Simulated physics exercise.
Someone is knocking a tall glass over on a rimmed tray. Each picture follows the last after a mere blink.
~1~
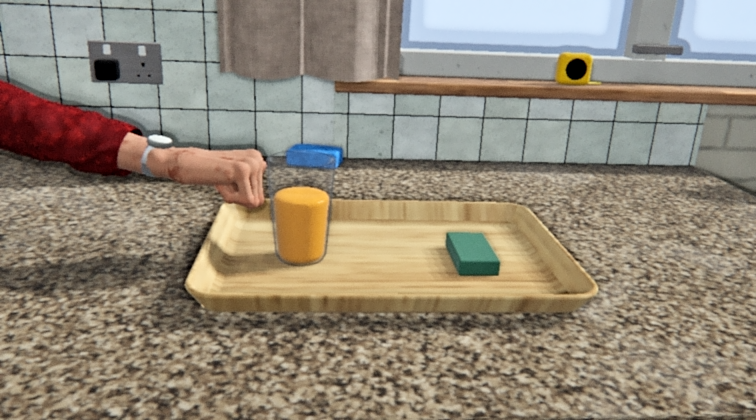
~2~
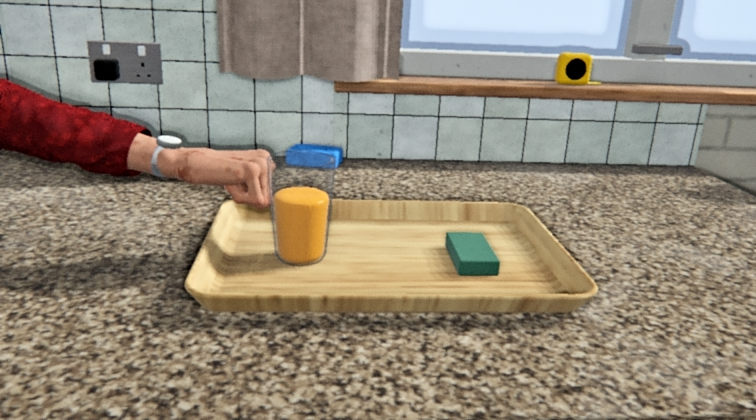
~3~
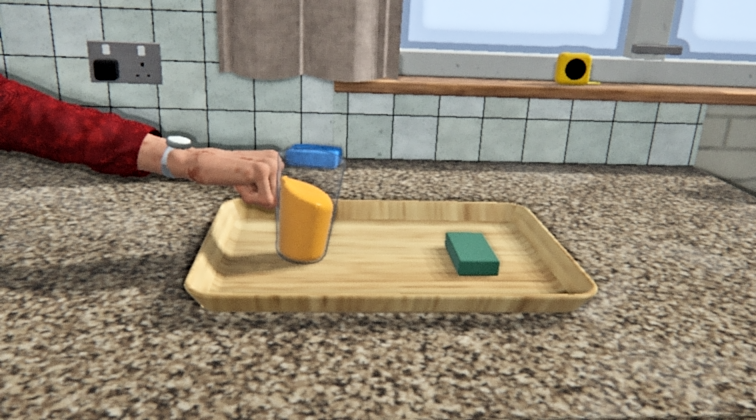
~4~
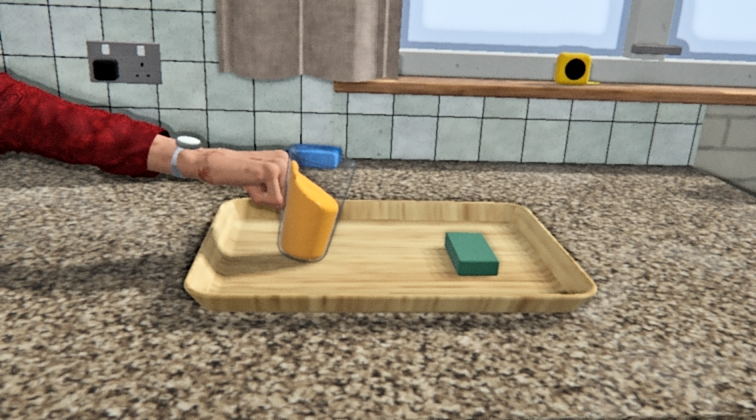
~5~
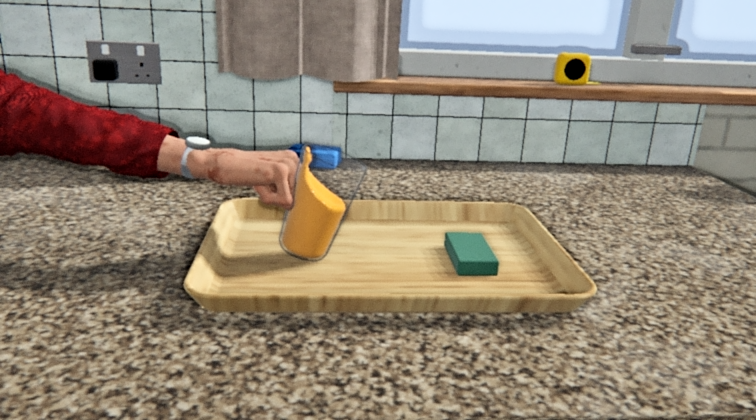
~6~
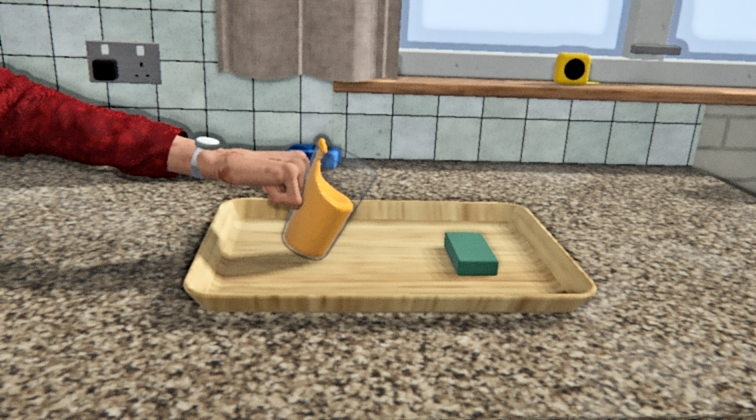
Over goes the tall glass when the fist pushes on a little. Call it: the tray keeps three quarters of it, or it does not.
The tray keeps three quarters.
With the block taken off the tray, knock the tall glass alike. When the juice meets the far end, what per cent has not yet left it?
About 60 percent.
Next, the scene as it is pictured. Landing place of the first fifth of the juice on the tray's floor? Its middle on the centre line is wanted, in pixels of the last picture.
(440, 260).
A moment on, the tall glass lies on its side and 99 per cent is in the glass, 0 on the tray and 1 above or beyond its rim.
Next, the tall glass lies on its side and 57 per cent is in the glass, 34 on the tray and 9 above or beyond its rim.
Then the tall glass lies on its side and 29 per cent is in the glass, 63 on the tray and 8 above or beyond its rim.
Later the tall glass lies on its side and 16 per cent is in the glass, 75 on the tray and 10 above or beyond its rim.
In the end 90 per cent is held by tray and glass, 10 is off the tray.
